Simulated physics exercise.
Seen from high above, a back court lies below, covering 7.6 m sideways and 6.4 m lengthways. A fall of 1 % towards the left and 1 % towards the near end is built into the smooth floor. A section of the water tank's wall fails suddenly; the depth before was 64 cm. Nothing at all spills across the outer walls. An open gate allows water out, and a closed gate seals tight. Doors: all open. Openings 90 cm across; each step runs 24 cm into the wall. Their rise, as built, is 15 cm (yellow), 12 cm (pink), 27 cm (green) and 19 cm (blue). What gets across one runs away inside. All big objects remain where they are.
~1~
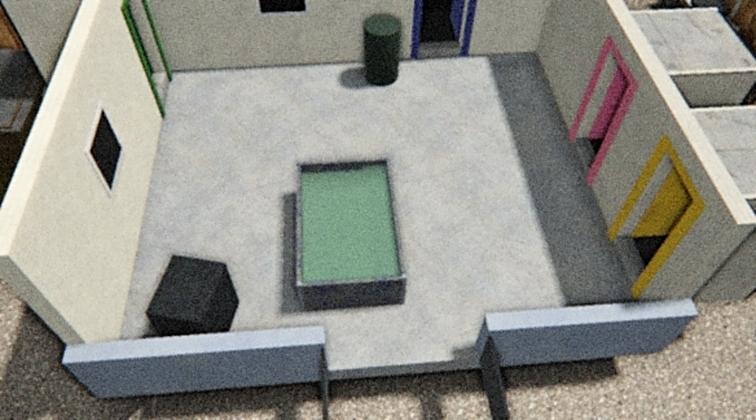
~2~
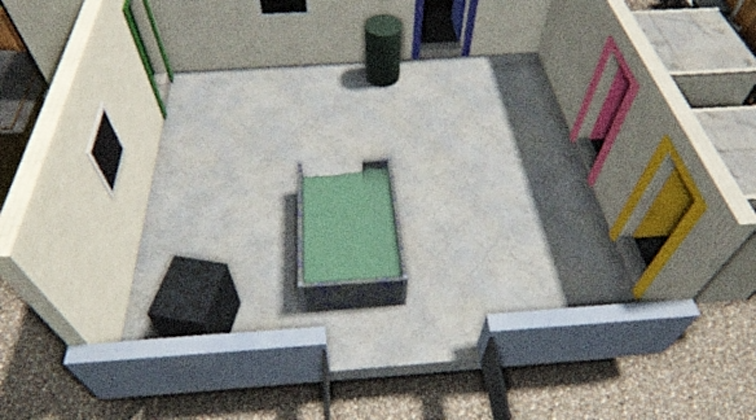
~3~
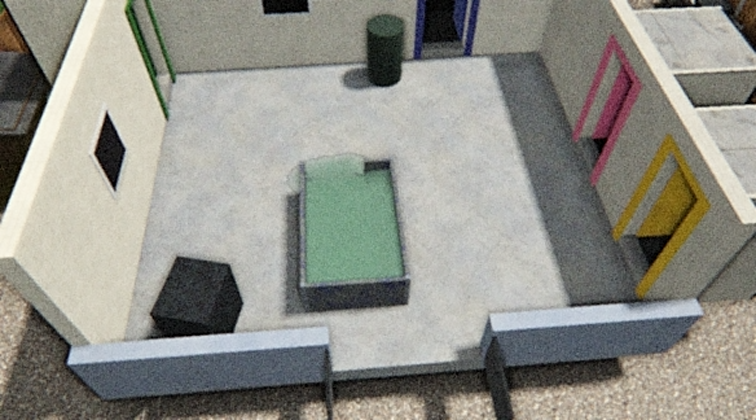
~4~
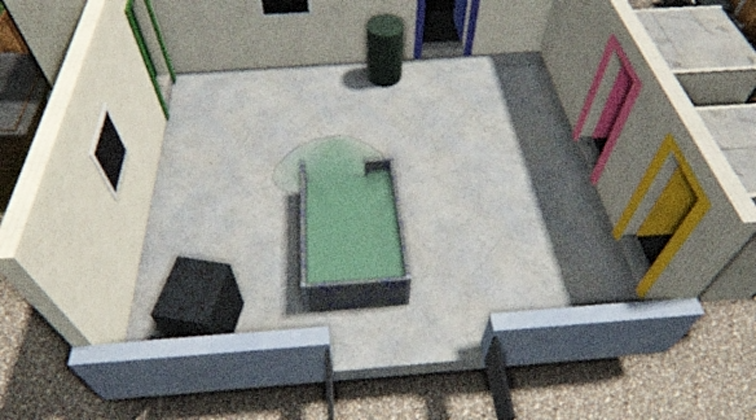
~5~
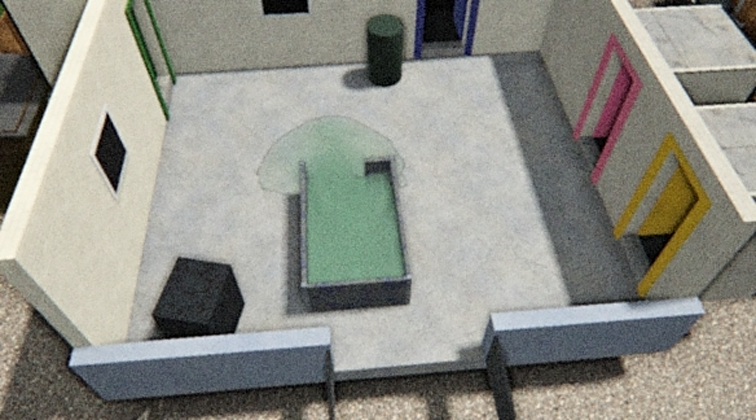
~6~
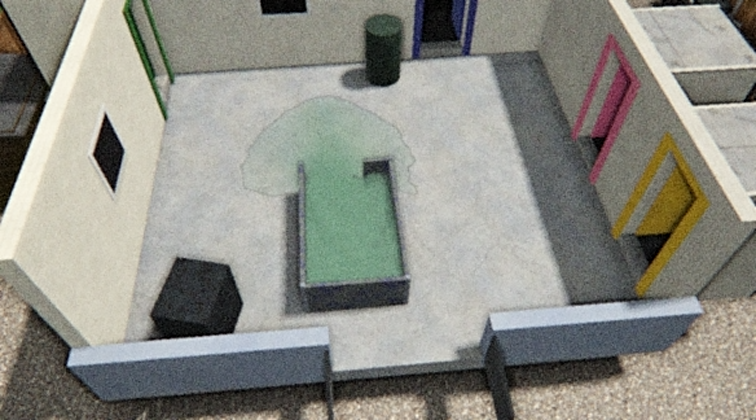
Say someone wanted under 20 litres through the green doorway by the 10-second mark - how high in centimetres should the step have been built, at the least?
They should have built it at least 18 cm high.
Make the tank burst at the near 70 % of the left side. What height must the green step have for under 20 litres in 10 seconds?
That way, roughly 10.0 cm.
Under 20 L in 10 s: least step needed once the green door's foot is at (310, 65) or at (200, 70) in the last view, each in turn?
First place around 18 cm, second around 17 cm.
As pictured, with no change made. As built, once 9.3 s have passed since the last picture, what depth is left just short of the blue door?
2.5 cm.
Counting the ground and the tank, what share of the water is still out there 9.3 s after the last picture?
Some 100 %.
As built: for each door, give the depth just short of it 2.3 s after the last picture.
Yellow door 0 cm, pink door 0 cm, green door 24 cm, blue door 9 cm.
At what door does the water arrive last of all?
The yellow one.
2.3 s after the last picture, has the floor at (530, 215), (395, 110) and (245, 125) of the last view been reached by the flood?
First bone-dry, second wet through, third wet through.
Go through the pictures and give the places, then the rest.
The first picture shows the water tank at (348, 219) is whole and still, 64 cm deep; the green door at (151, 55) is dry.
In the second picture, the gap is on the far side, the front 0.2 m out at a hidden place; the back of the water tank holds 64 cm.
In the third picture, the front is at (341, 158), 0.8 m from the gap on the far side; 0.9 m2 of floor is wet, 64 cm left at the back.
In the fourth picture, water pours out on the far side and has run 1.3 m, to (330, 139); about 7 cm deep outside, 64 cm at the back.
In the fifth picture, the gap is on the far side, the front 1.8 m out at (326, 119); the back of the water tank holds 64 cm.
In the sixth picture, the front is at (320, 100), 2.3 m from the gap on the far side; 4.5 m2 of floor is wet, 61 cm left at the back; the green door at (153, 58), 4.1 m from the gap, is still 2.3 m from the nearest water.
Then, 0.7 s after the last picture water covers 25 % of the floor, deepest (32 cm) near (331, 187); it has not reached the green door.
Then, 2.3 s after the last picture water covers 35 % of the floor, deepest (30 cm) near (183, 75); 24 cm at the green door, 0 litres in over its 27 cm step.
Then, 9.3 s after the last picture water covers 95 % of the floor, deepest (15 cm) near (119, 373); 7 cm at the green door, 0 litres in over its 27 cm step.
At the green door as built, the water peaked near 24 cm, 2.3 s after the last picture.
Run again over the same 10 s with other heights there, 39 litres in over 15 cm, 9 litres over 20.5 cm. The limit of 20 litres is kept from about 18 cm up.
